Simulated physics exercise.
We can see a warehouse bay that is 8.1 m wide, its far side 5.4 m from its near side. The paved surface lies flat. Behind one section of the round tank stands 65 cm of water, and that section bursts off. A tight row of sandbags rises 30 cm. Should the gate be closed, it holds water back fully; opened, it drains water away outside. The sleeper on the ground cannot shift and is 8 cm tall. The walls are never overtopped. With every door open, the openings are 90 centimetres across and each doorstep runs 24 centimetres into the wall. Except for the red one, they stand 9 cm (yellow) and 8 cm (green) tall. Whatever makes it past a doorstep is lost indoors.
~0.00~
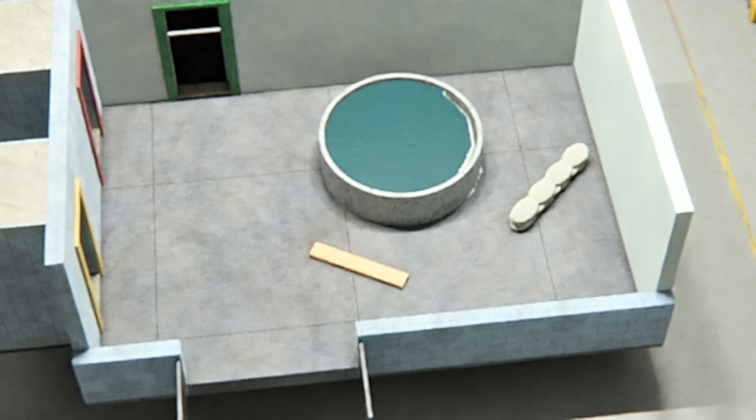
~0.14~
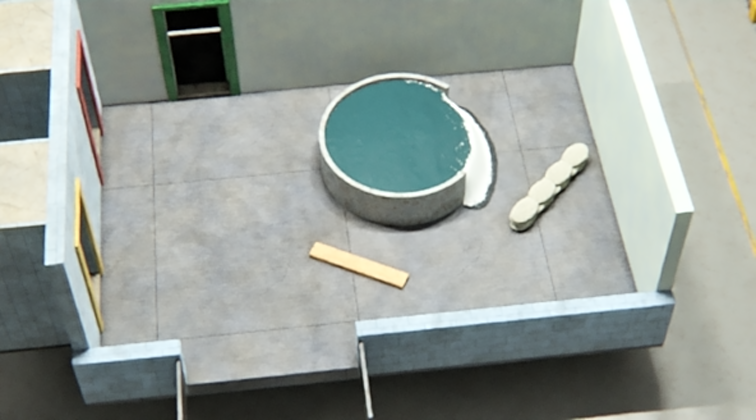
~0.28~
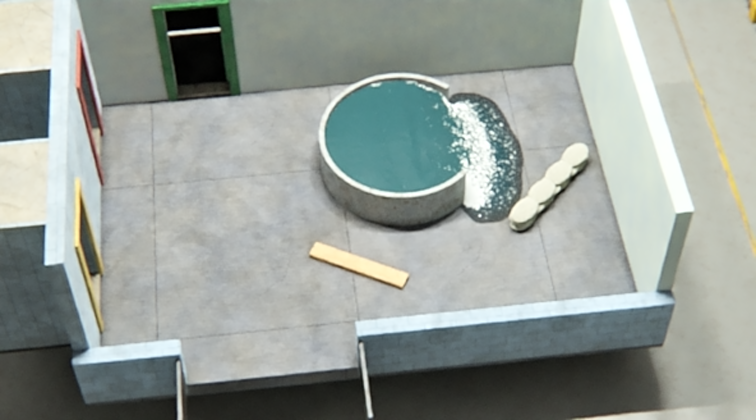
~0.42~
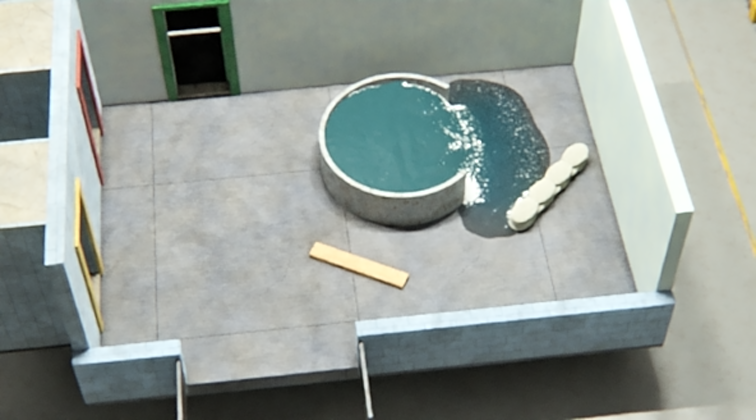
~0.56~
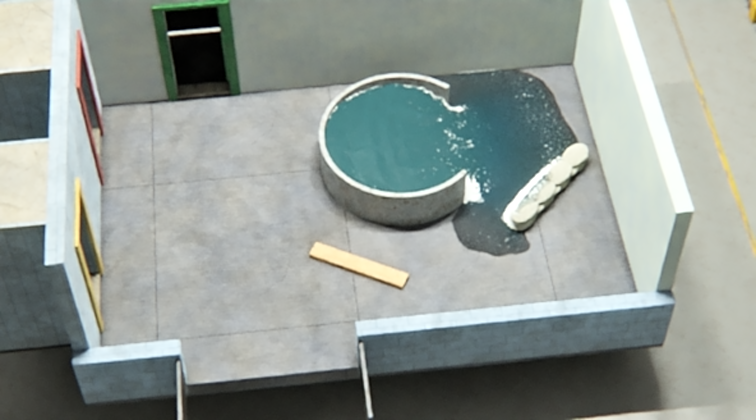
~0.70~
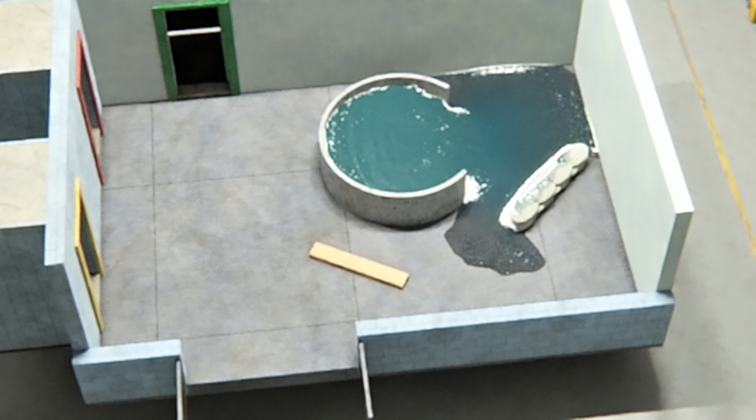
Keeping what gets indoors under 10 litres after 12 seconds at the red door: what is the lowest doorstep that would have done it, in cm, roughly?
Close to 14.5 cm is just enough.
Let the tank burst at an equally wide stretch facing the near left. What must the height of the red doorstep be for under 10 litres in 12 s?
That way, roughly 7.0 cm.
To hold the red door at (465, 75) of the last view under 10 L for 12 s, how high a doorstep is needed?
Close to 19 cm at the least.
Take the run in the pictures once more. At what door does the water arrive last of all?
The yellow door.
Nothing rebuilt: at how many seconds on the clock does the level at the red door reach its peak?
Roughly 5.0 s.
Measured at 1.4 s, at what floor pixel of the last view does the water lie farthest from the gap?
(565, 331).
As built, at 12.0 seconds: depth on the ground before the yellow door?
Roughly 7.0 cm deep.
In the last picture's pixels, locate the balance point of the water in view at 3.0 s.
The water's centre is at about (476, 153).
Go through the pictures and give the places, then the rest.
The first frame shows still water, 65 cm deep, in the round tank at (401, 136); the red door at (91, 116) is dry.
In the second frame, the gap is at (475, 147), the front 0.3 m out at a hidden place; the back of the round tank holds 65 cm.
In the third frame, the gap is at (475, 149), the front 0.8 m out at (493, 107); the back of the round tank holds 65 cm.
In the fourth frame, the gap is at (475, 149), the front 1.2 m out at (516, 97); the back of the round tank holds 65 cm.
In the fifth frame, the front is at (538, 84), 1.7 m from the gap at (475, 150); 5.1 m2 of floor is wet, 65 cm left at the back.
In the sixth frame, the gap is at (475, 150), the front 2.2 m out at (577, 86); the back of the round tank holds 58 cm; the red door at (91, 116), 6.1 m from the gap, is still 5.6 m from the nearest water.
After 1.4 s water covers 20 % of the floor, deepest (52 cm) near (584, 134); it has not reached the red door.
After 3.0 s water covers 40 % of the floor, deepest (38 cm) near (556, 72); it has not reached the red door.
After 12.0 s water covers 95 % of the floor, deepest (12 cm) near (562, 136); 6 cm at the red door, 0 litres in over its 23 cm doorstep.
At the red door as built, the water arrived by 4.4 s and peaked near 18 cm at 4.8 s.
With a doorstep of 12 cm, 25 litres would have come in within the 12 s; with 16.5 cm, 3 litres. So under 10 litres takes about 14.5 cm.
